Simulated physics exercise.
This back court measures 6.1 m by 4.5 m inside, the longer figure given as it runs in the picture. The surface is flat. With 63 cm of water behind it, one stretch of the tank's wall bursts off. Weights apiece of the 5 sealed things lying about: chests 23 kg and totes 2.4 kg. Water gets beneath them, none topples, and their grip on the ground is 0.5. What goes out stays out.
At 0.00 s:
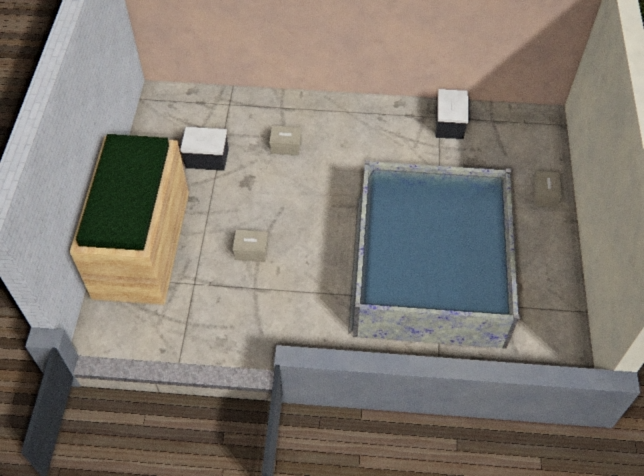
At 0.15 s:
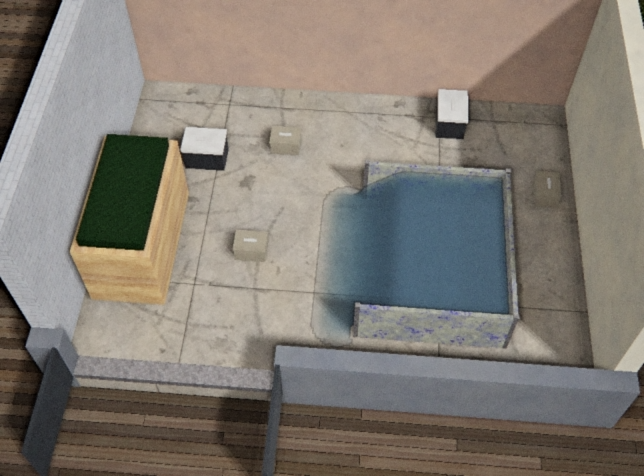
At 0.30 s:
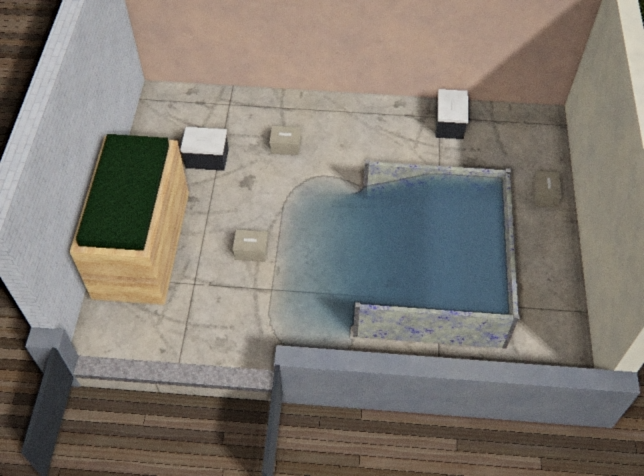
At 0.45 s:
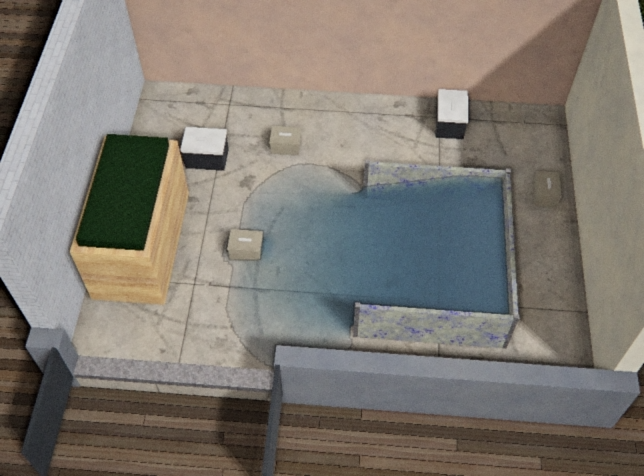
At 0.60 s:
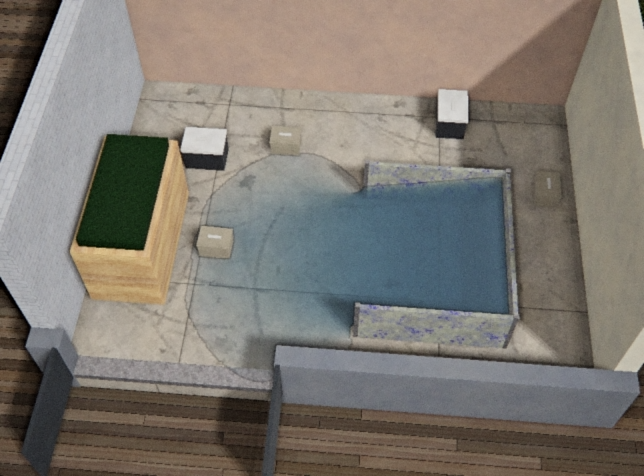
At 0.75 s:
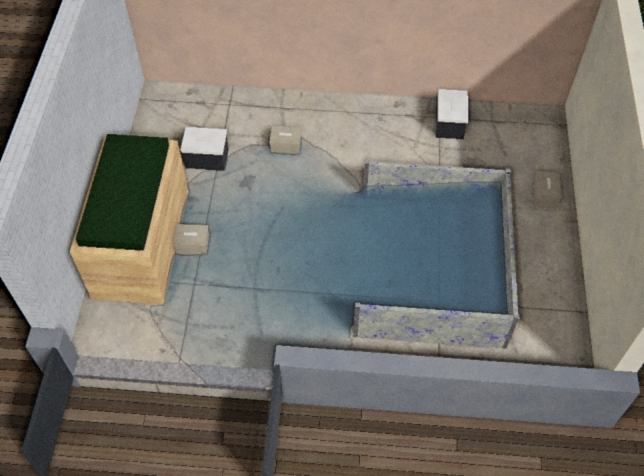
Water pours left from the open-sided tank across the floor and pushes one small box left.
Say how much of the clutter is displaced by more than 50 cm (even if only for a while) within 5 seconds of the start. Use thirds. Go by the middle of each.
That comes to between one and two thirds.
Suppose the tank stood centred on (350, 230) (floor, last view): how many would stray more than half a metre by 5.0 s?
In that case 4 of them.
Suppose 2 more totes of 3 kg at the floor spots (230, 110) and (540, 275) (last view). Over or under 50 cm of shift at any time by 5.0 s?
In that order: Over, under.
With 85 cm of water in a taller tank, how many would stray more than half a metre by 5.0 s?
Then 4.
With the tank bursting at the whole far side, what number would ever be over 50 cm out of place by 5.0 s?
Then 4.
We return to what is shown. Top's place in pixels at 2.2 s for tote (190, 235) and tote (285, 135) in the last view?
Around (193, 208) and (265, 85).
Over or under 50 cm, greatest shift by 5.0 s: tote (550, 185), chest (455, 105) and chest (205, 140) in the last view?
In that order: Short of it, under, more.
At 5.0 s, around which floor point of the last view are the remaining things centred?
Near (376, 157).
After 1.1 s 1 of 5 are over 50 cm from their spots; 1 afloat.
After 2.2 s 3 of 5 are over 50 cm from their spots; 3 afloat.
After 3.5 s 3 of 5 are over 50 cm from their spots; 3 afloat.
After 5.0 s 2 of 5 are over 50 cm from their spots, and 3 have been at some point; 3 afloat.
